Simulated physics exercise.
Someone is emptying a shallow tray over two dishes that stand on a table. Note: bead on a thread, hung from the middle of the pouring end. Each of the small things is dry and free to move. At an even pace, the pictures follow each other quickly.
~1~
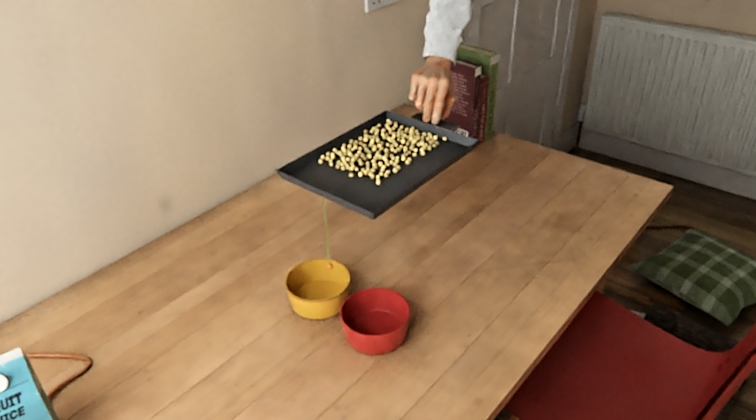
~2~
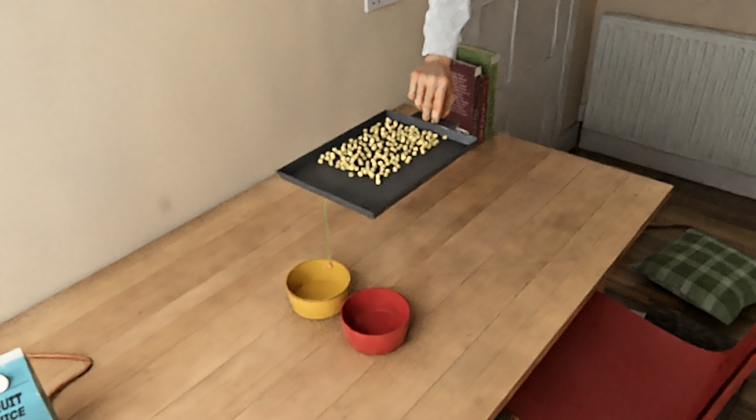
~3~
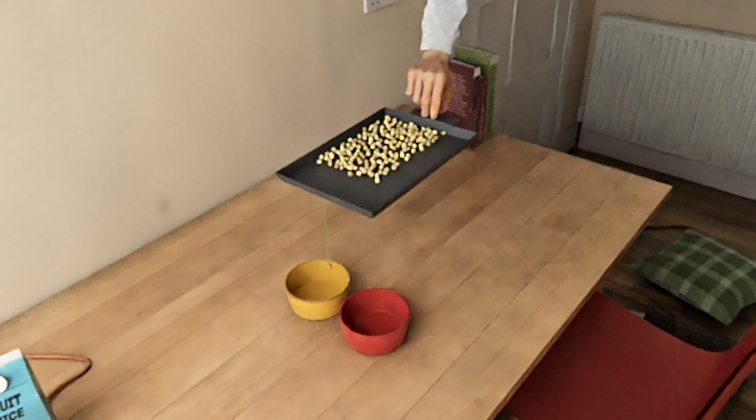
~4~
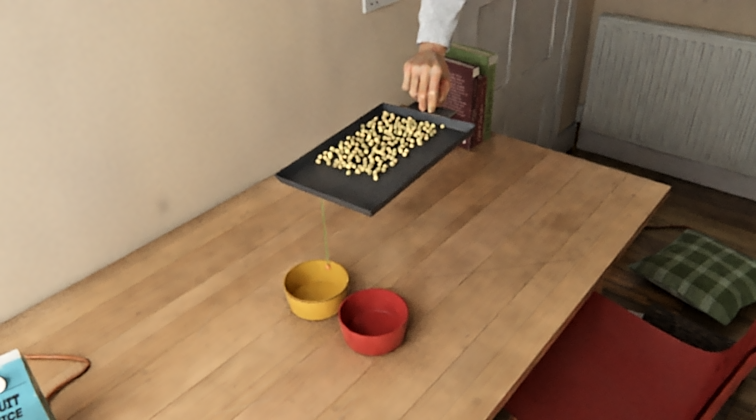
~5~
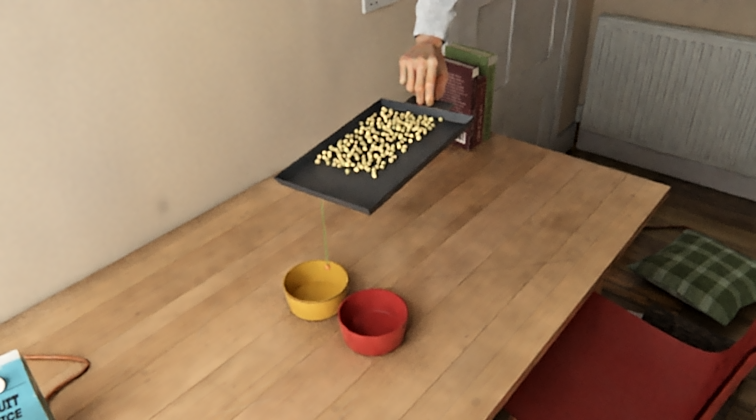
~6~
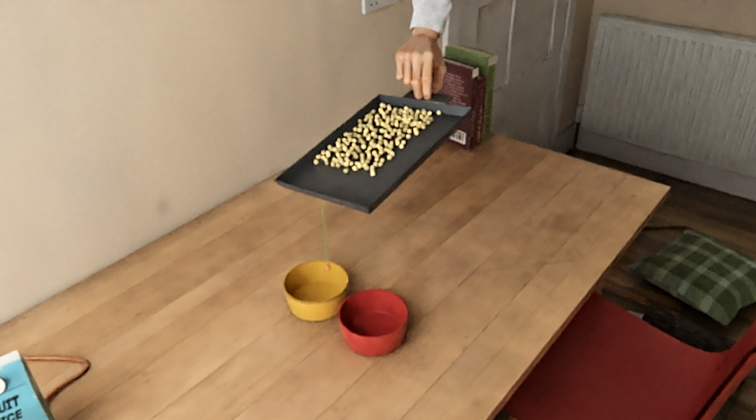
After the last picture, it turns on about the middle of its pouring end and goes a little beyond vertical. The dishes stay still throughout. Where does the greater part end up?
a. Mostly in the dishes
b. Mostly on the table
b.
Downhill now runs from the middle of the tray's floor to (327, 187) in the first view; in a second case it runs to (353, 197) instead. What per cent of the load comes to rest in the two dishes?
40 per cent, then 90 per cent.
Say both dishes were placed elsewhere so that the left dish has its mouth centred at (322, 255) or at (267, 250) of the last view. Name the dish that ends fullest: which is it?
The first time it is the dish to the left, and the second time it is the dish to the left.
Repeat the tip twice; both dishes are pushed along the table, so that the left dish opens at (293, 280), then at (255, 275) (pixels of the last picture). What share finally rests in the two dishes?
Close to 20 in a hundred first, close to 10 in a hundred second.
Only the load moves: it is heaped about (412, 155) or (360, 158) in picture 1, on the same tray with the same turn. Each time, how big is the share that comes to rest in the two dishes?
About 0 % and 0 %.
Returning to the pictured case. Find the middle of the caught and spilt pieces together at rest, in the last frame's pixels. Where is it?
I'd mark it at roughly (281, 276).
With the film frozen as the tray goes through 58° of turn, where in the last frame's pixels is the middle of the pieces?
(303, 176).
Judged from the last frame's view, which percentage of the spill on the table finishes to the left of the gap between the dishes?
Estimate: About 100 percent.
Soon, tray tipped steeply; nearly all on the tray; a small part outside both; a stray few in the air.
A while on, tray tipped right over; a stray few on the tray; a small part in the left dish; most outside both; a small part in the air.
Towards the end, tray tipped past a quarter turn; a small part in the left dish; nearly all outside both.
Finally, tray tipped past a quarter turn; none in the right dish; a small part in the left dish; nearly all outside both.
